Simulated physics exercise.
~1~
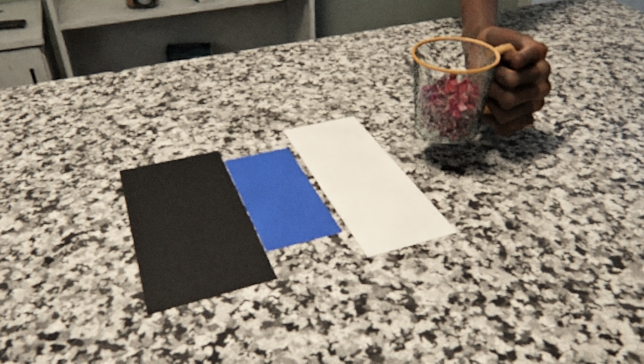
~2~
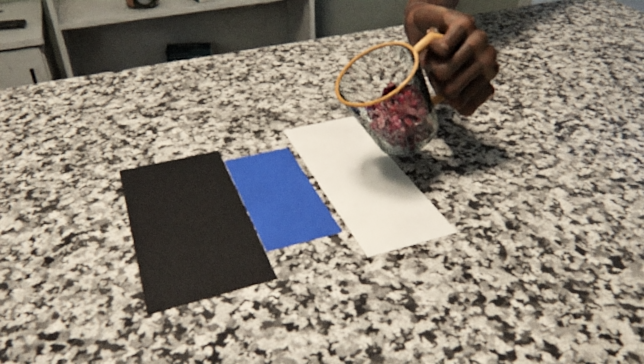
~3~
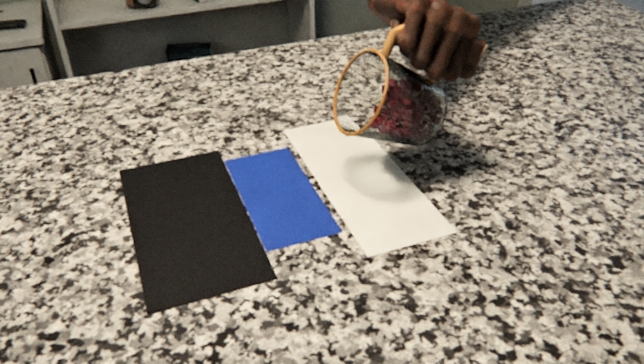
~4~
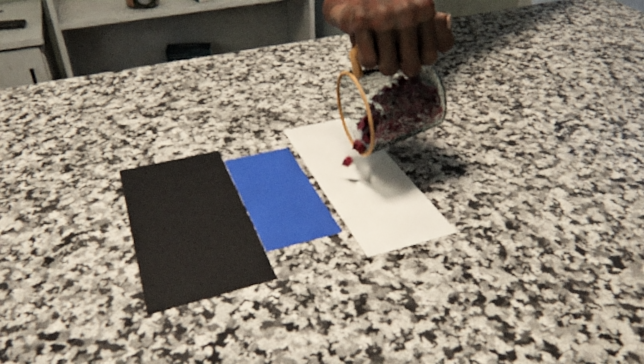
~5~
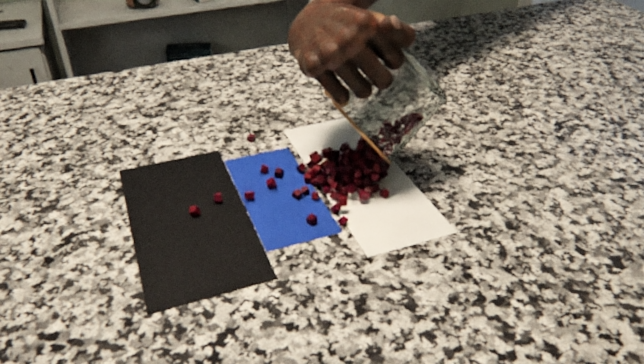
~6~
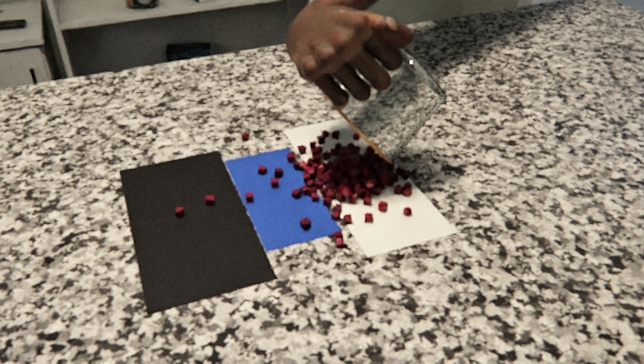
Dark red cubes tumbling from a glass cup tipped by a hand, piling on a white mat, some scattering onto blue and black mats.
